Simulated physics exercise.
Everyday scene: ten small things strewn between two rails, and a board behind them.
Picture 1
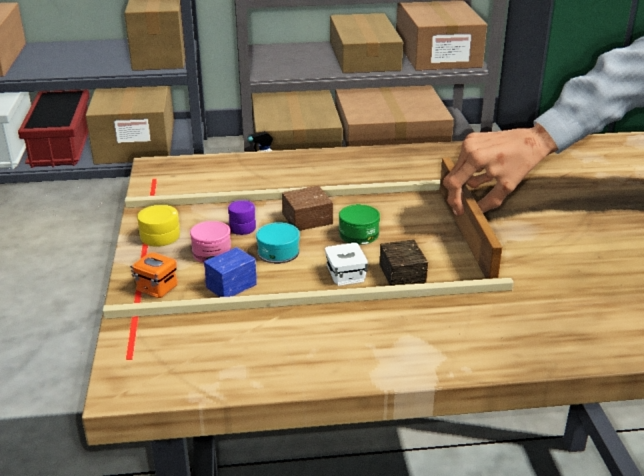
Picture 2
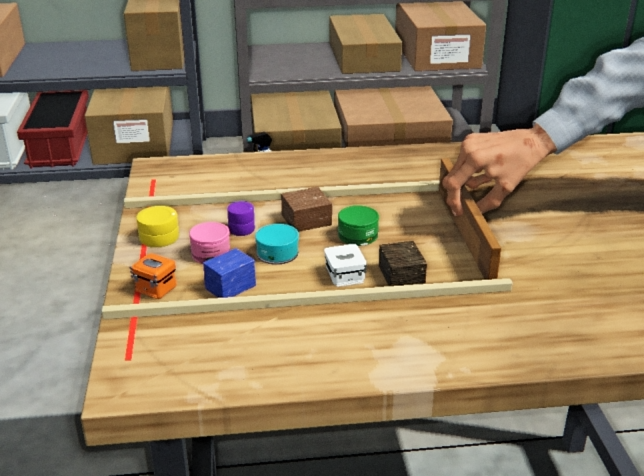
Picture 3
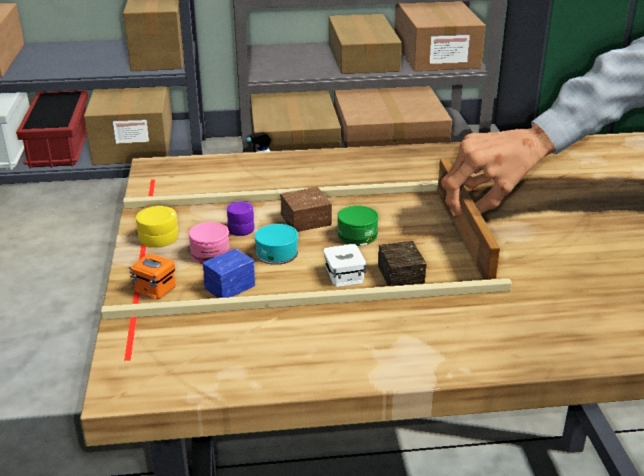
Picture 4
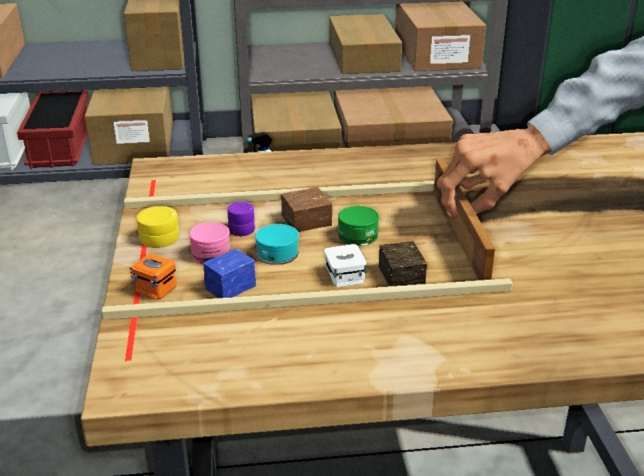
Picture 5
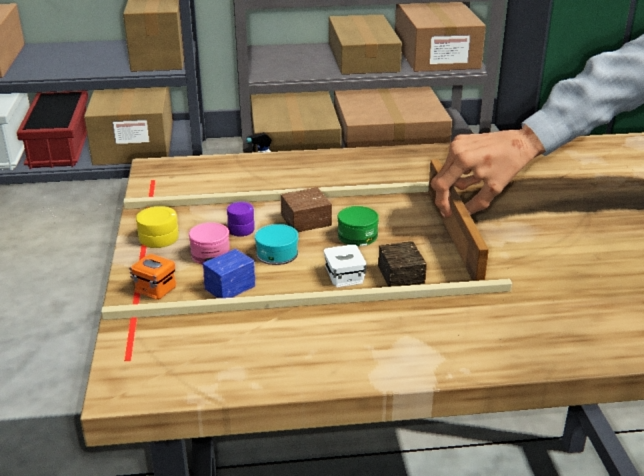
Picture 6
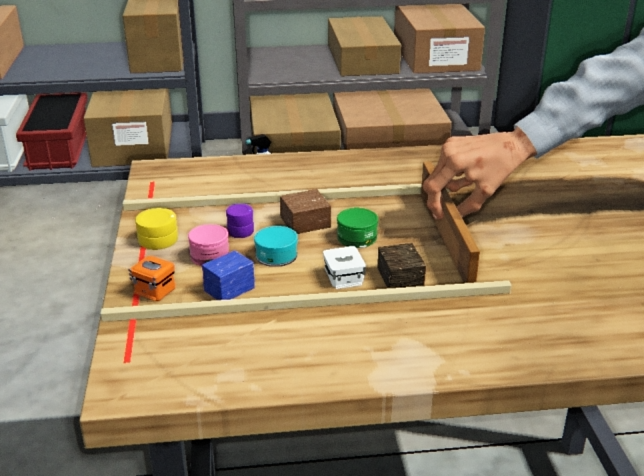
At first, a hand grips an upright wooden board at the right end of two rails, with ten small colourful lids, tubs and blocks scattered between them. The hand then slides the board a short way left, toward the objects, which stay still on the table near the red tape.
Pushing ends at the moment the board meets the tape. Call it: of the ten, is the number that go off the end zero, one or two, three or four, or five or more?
Five or more go off.
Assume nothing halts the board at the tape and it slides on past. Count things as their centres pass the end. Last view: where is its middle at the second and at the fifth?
Its middle is near (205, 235) and then near (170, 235).
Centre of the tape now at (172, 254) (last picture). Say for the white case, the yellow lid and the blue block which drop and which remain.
In short: White case safe, yellow lid gone, blue block gone.
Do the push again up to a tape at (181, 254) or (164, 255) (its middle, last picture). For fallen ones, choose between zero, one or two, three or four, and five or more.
At each place: Three to four and five or over.
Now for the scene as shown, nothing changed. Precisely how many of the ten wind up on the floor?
The number is 6.
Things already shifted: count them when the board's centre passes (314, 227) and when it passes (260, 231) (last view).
Counts: 6, 9.
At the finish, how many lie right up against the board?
At rest, 4 are in contact.
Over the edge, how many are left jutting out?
The answer comes to 4.
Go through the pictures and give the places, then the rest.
The first frame shows yellow lid (159, 226); orange case (156, 276); pink tub (211, 243); board (468, 215); tape (144, 253).
The second frame shows orange case (155, 276); black block (402, 265).
The third frame shows pink tub (209, 243); brown block (306, 209).
The fourth frame shows yellow lid (158, 227); turquoise pot (277, 244).
The fifth frame shows orange case (154, 277); white case (345, 267).
The sixth frame shows yellow lid (157, 229); orange case (154, 279); pink tub (209, 245); board (447, 219); tape (142, 256).
Soon after, none off yet; yellow lid at rest near (157, 229); orange case at rest near (154, 279); pink tub at rest near (209, 245).
After that, none off yet; yellow lid moving near (147, 229); orange case displaced about its own width near (122, 273); pink tub displaced about its own width near (169, 245).
In the end, the number that fall off is five or more; gone, white case, purple lid, blue block, pink tub, orange case and yellow lid.
